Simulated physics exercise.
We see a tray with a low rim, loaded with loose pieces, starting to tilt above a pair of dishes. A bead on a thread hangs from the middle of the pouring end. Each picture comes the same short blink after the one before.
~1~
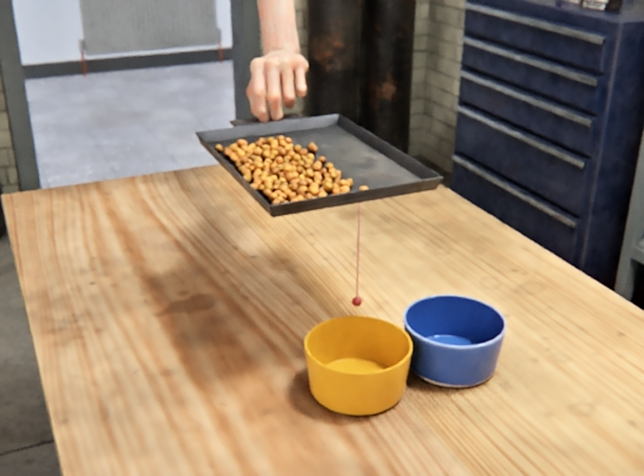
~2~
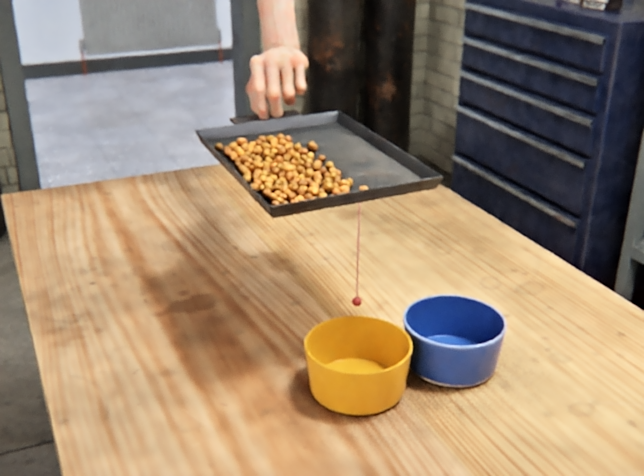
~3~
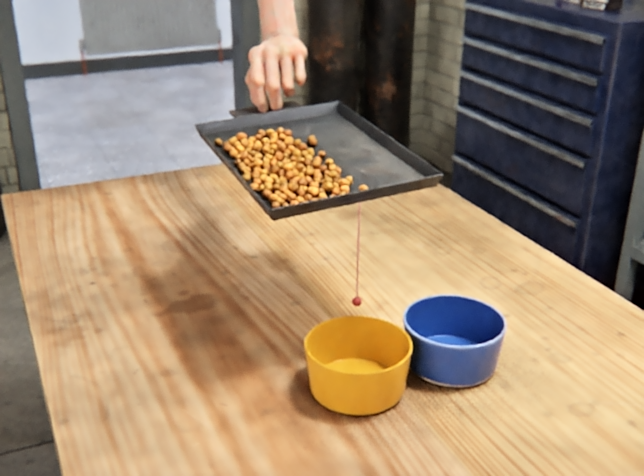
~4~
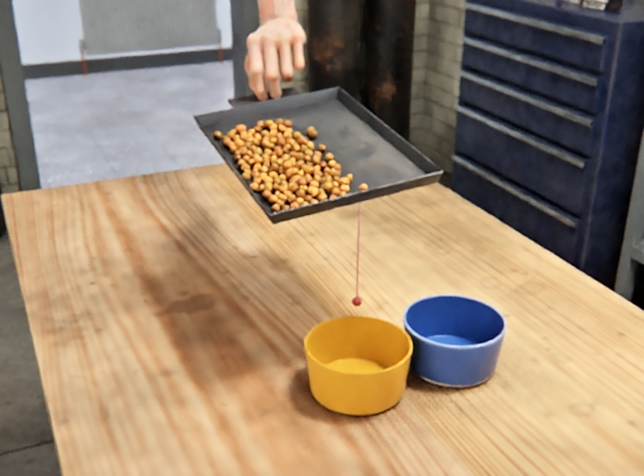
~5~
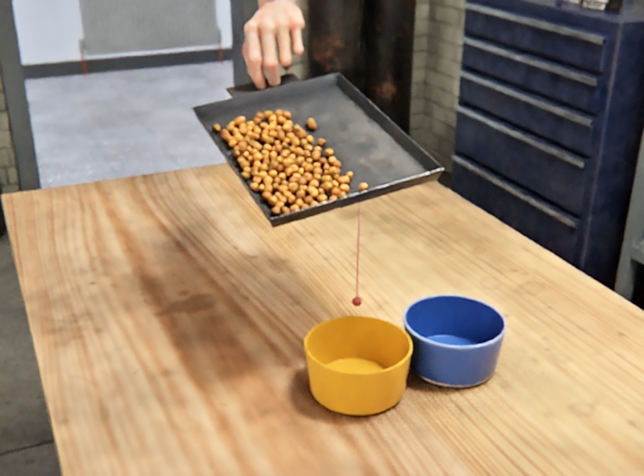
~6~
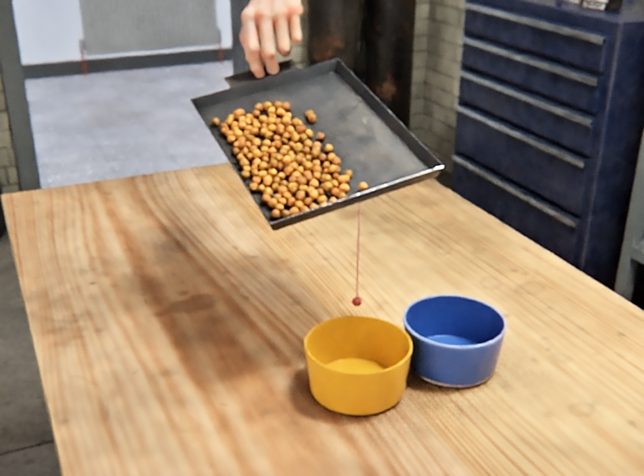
We see a hand holding a dark tray of roasted chickpeas above a yellow dish and a blue dish on a wooden table; the hand gradually raises the tray's far end, tilting it with the near left corner lowest.
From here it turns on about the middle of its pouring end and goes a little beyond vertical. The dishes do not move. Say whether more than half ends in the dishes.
In the dishes lies under half of it.
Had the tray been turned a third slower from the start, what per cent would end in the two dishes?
Some 10 per cent.
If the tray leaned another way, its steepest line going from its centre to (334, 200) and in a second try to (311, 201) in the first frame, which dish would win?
First the left dish, then left.
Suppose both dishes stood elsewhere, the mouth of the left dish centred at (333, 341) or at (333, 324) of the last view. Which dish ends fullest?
First the left-hand dish, then the left one.
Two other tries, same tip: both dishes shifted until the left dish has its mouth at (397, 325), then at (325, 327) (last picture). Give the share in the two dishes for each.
About 0 and 50 per cent.
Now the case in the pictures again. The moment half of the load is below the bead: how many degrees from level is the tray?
Near 110 degrees.
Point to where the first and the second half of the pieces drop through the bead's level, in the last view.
At about (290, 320), then at (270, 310).
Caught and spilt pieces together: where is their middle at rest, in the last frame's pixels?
At about (280, 383).
Soon, tray tipped steeply; nearly all on the tray; a stray few in the air.
A while on, tray tipped right over; most on the tray; a stray few in the left dish; a small part outside both; a stray few in the air.
Towards the end, tray tipped past a quarter turn; about a quarter in the left dish; most outside both.
Finally, tray tipped past a quarter turn; about a quarter in the left dish; none in the right dish; most outside both.
